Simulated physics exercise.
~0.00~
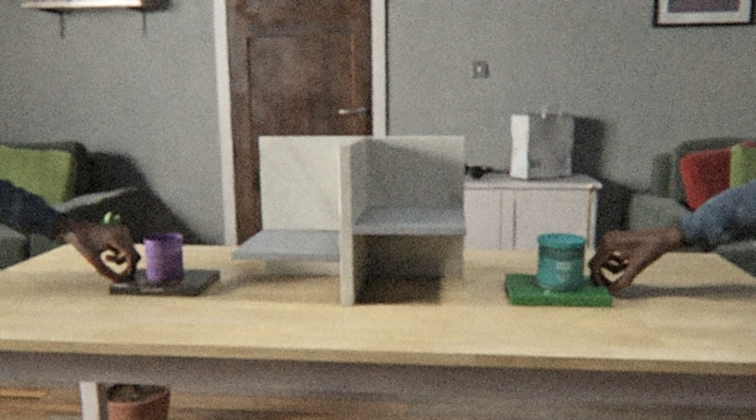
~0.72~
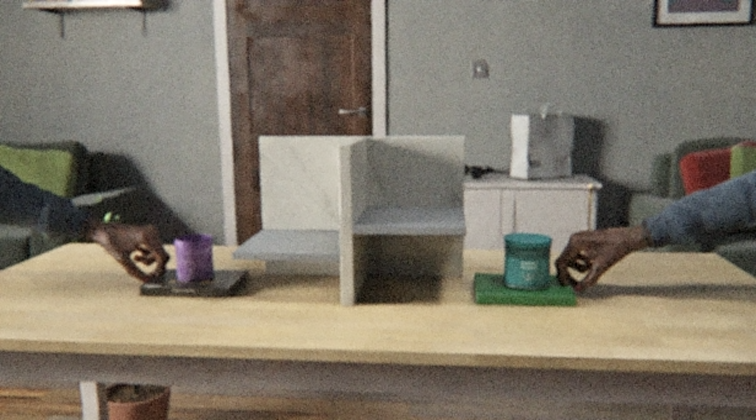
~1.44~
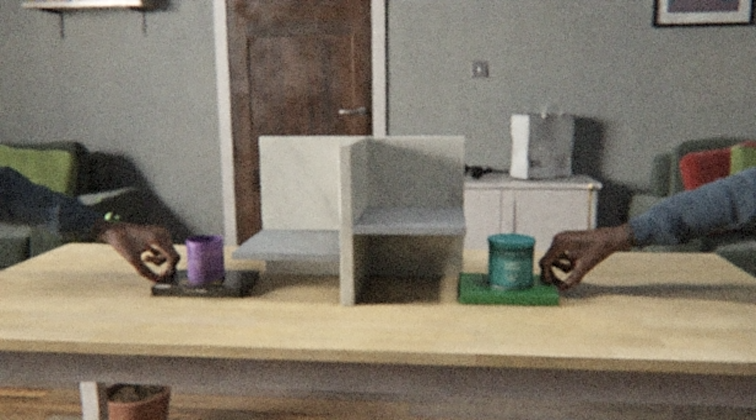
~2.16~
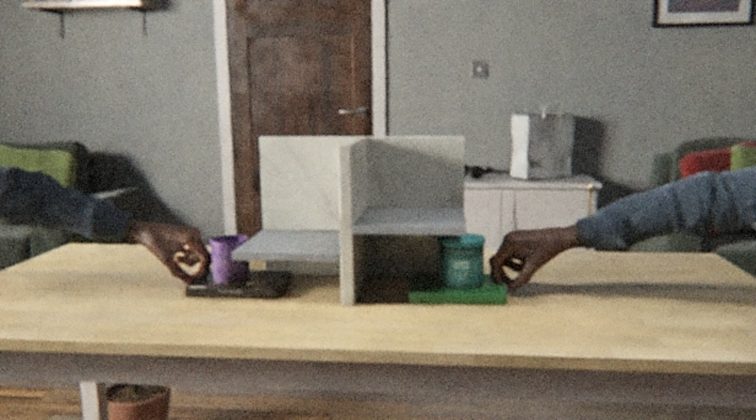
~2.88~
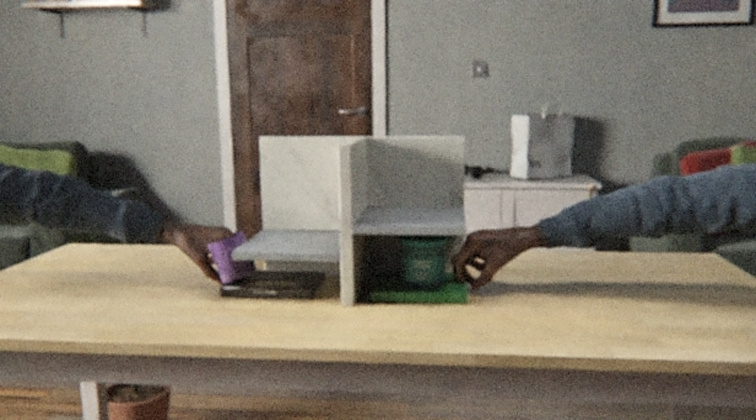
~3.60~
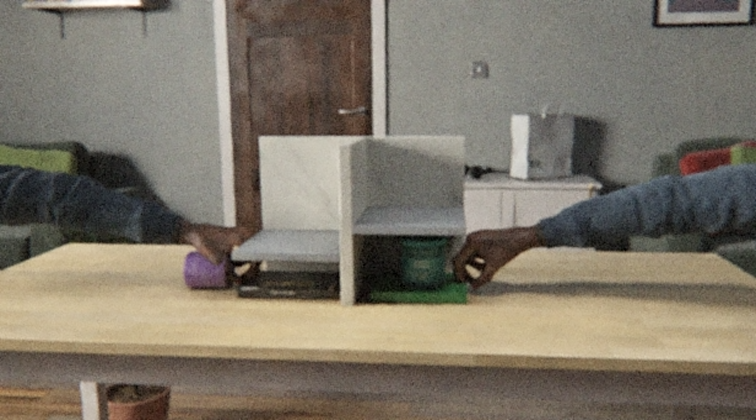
On a wooden table, two hands slide trays under shelves, knocking only the purple cup over.
